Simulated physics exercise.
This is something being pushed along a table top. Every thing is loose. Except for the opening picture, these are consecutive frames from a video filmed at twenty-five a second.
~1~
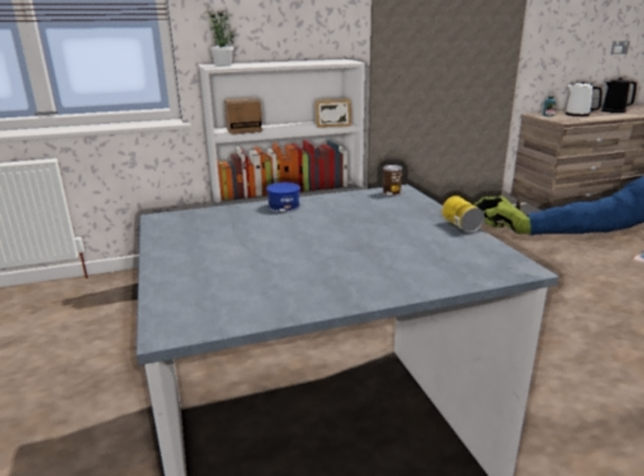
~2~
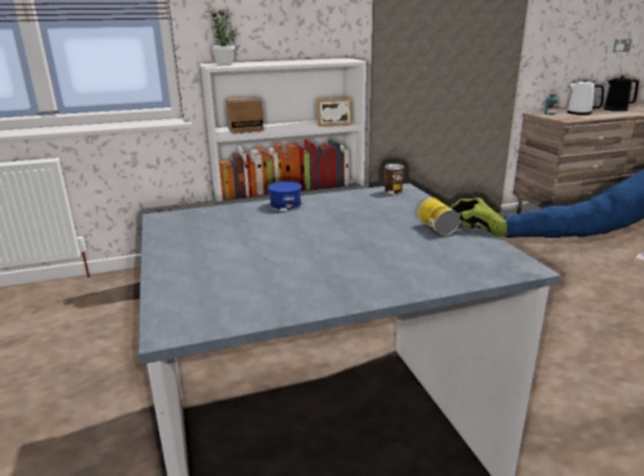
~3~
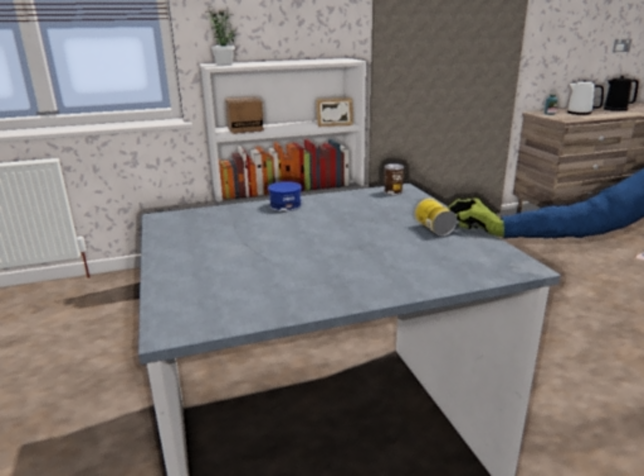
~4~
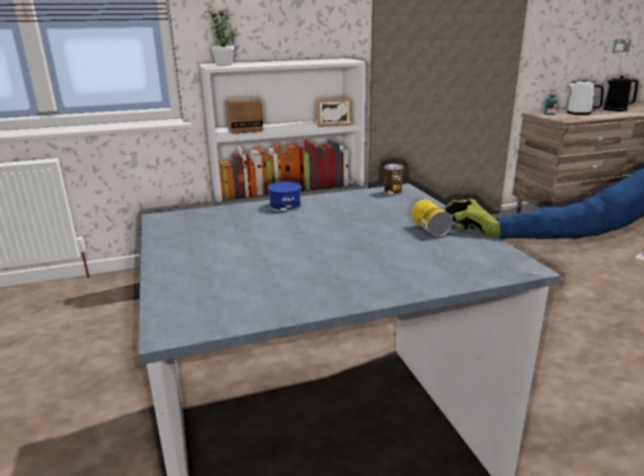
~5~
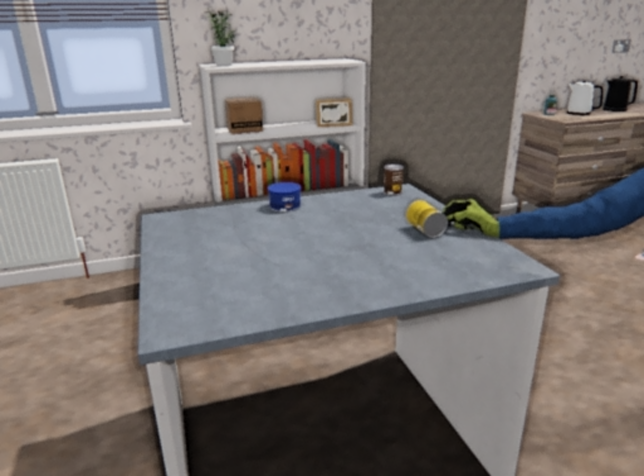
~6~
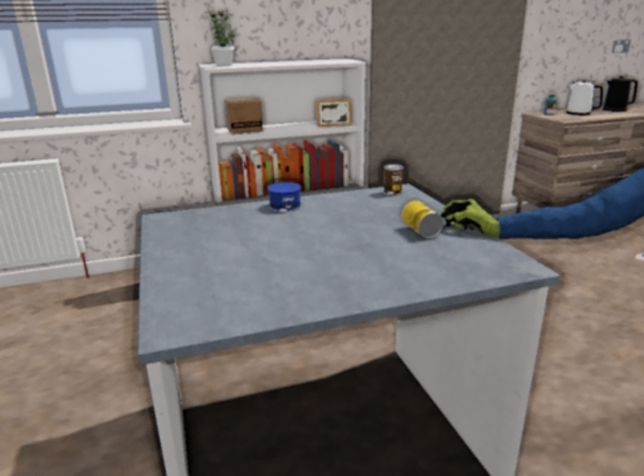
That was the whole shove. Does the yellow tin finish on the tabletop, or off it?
The yellow tin finishes on the tabletop.
Then, 0.10 s after the last picture, yellow tin rolled about its own width near (412, 221).
Then, 0.30 s after the last picture, yellow tin rolled about its own width near (393, 224).
Then, 0.50 s after the last picture, yellow tin rolled well along near (379, 226).
Then, 0.90 s after the last picture, yellow tin rolled well along near (360, 228).
At rest, moved from the start, yellow tin. Seen from the same camera at the end, yellow tin near (357, 229).
